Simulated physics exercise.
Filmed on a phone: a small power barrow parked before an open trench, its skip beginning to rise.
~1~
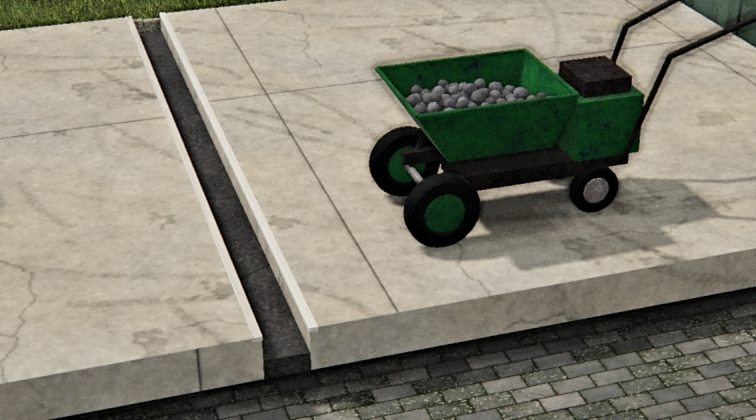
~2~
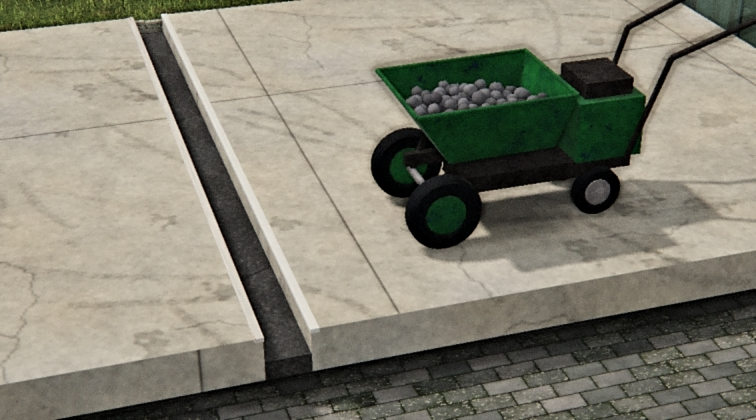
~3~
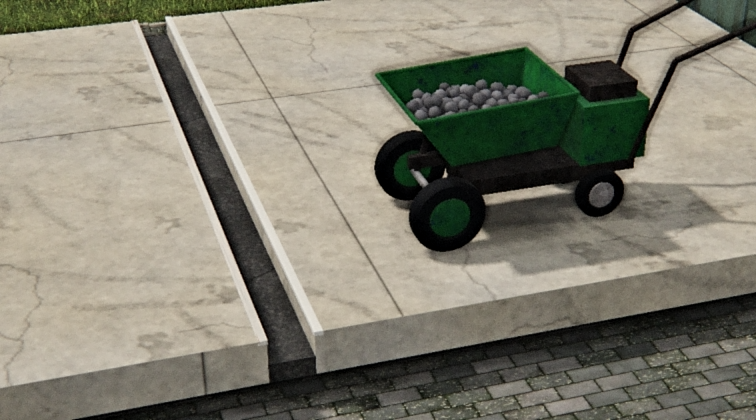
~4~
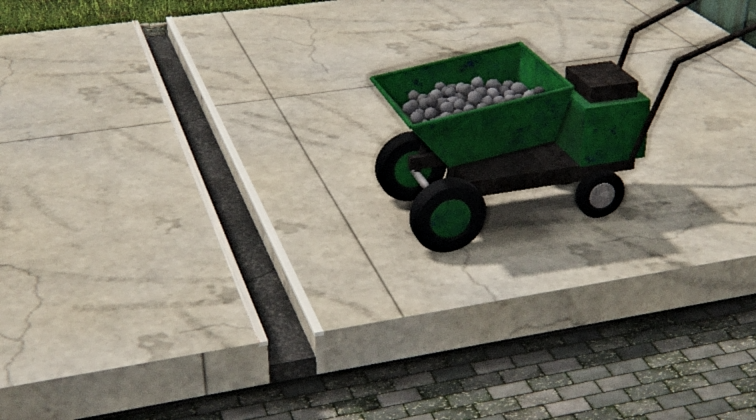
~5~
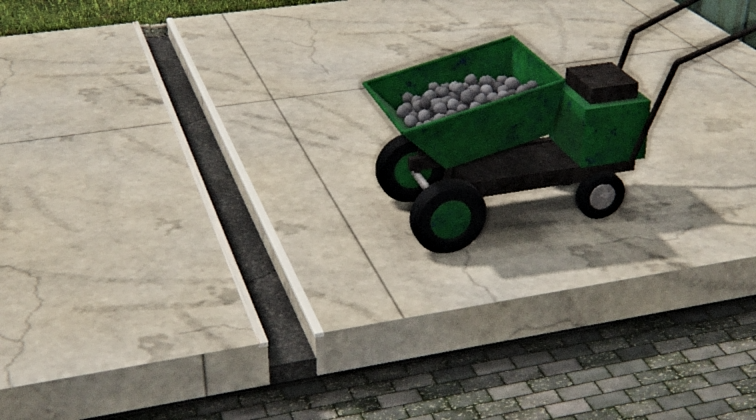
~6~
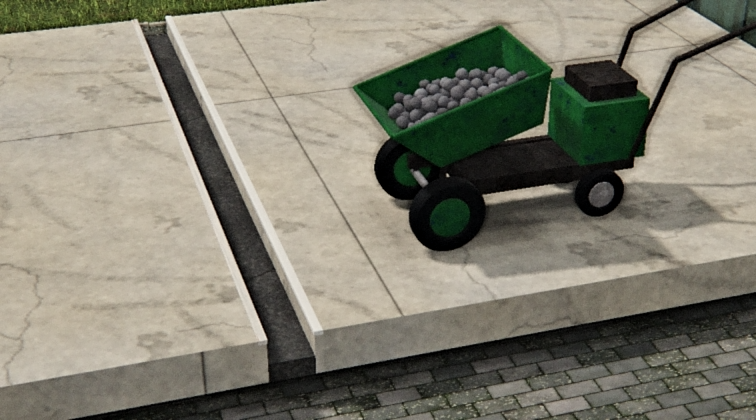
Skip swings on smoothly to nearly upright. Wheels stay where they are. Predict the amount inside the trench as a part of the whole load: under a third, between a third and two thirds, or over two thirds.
Watching that, the trench's share sits in the middle third, one-third to two-thirds of the load.
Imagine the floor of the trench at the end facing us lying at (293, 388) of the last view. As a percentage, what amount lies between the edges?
About 50 percent.
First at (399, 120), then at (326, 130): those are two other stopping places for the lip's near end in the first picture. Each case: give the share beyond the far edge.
0 and 80 percent, in that order.
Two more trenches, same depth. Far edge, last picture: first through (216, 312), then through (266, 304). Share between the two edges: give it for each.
Lab note: Case 1 around 50 %, case 2 30 %.
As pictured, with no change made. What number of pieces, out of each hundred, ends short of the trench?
45 per cent.
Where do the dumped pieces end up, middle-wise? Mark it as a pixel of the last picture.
Close to (270, 241), more or less.
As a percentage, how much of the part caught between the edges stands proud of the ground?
Around 15 per cent.
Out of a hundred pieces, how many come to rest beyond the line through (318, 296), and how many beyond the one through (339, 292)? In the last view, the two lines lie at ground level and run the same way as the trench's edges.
Roughly 60 per cent, then roughly 80 per cent.
Just after the last frame, skip tipped steeply; every one in the skip.
A moment on, skip tipped right over; almost all in the skip; about a tenth short of the trench; just a few falling.
Further on, skip tipped right over; roughly a quarter in the skip; roughly half short of the trench; roughly a third in or heaped over the trench; just a few beyond it.
When it is over, skip tipped right over; about a tenth in the skip; roughly half short of the trench; roughly half in or heaped over the trench; just a few beyond it.
